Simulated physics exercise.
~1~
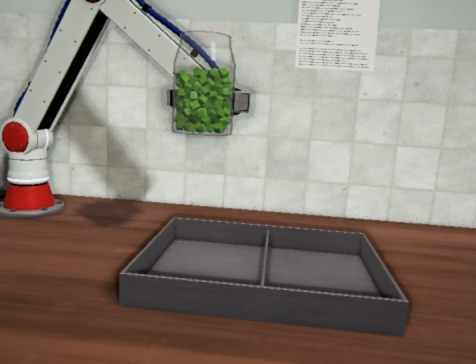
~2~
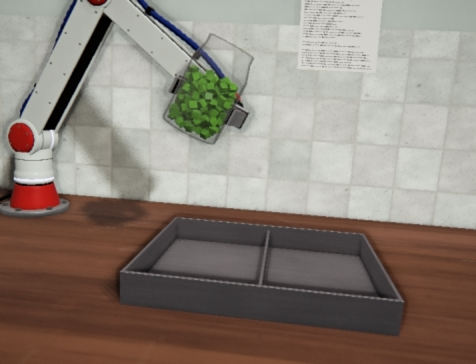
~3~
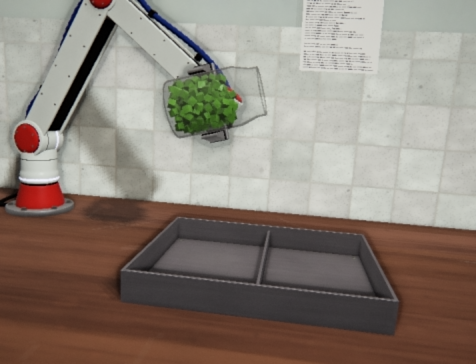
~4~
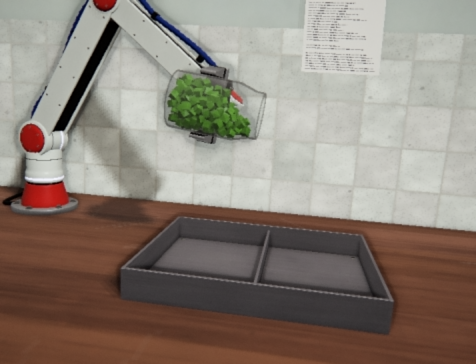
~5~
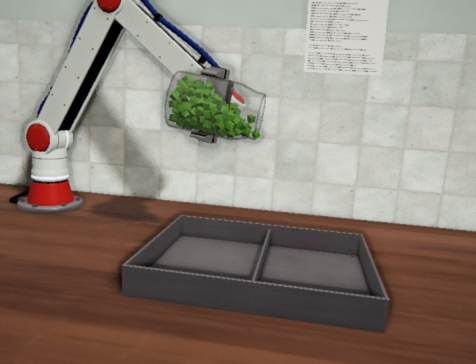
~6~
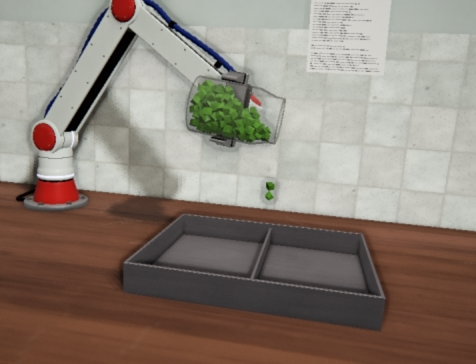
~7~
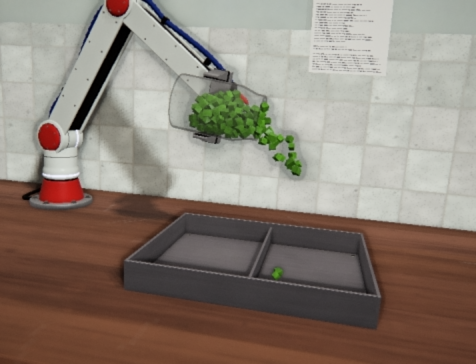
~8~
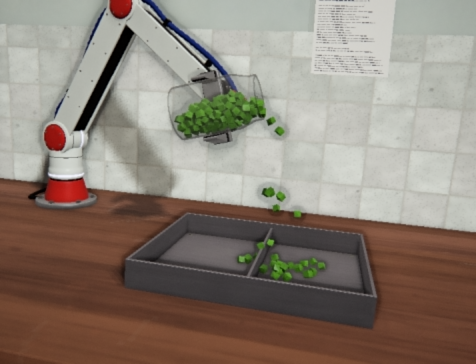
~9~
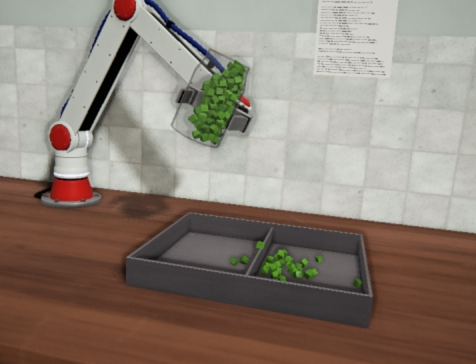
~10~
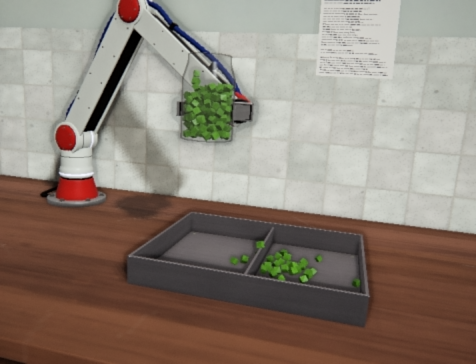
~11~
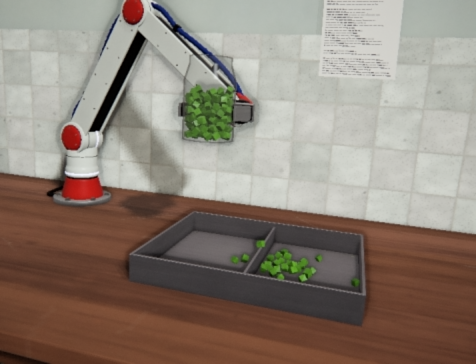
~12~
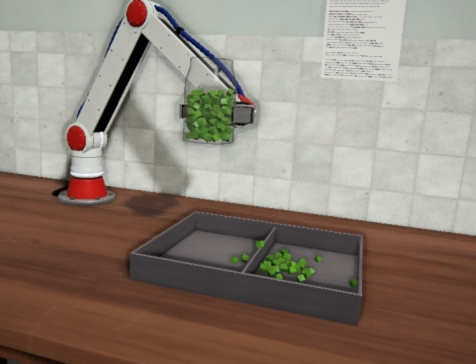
On a wooden counter against a tiled wall, a robot arm tipped a clear jar of green vegetable pieces sideways above a divided grey tray, spilling some mostly into the right section and a few into the left, then turned it upright, still largely full.
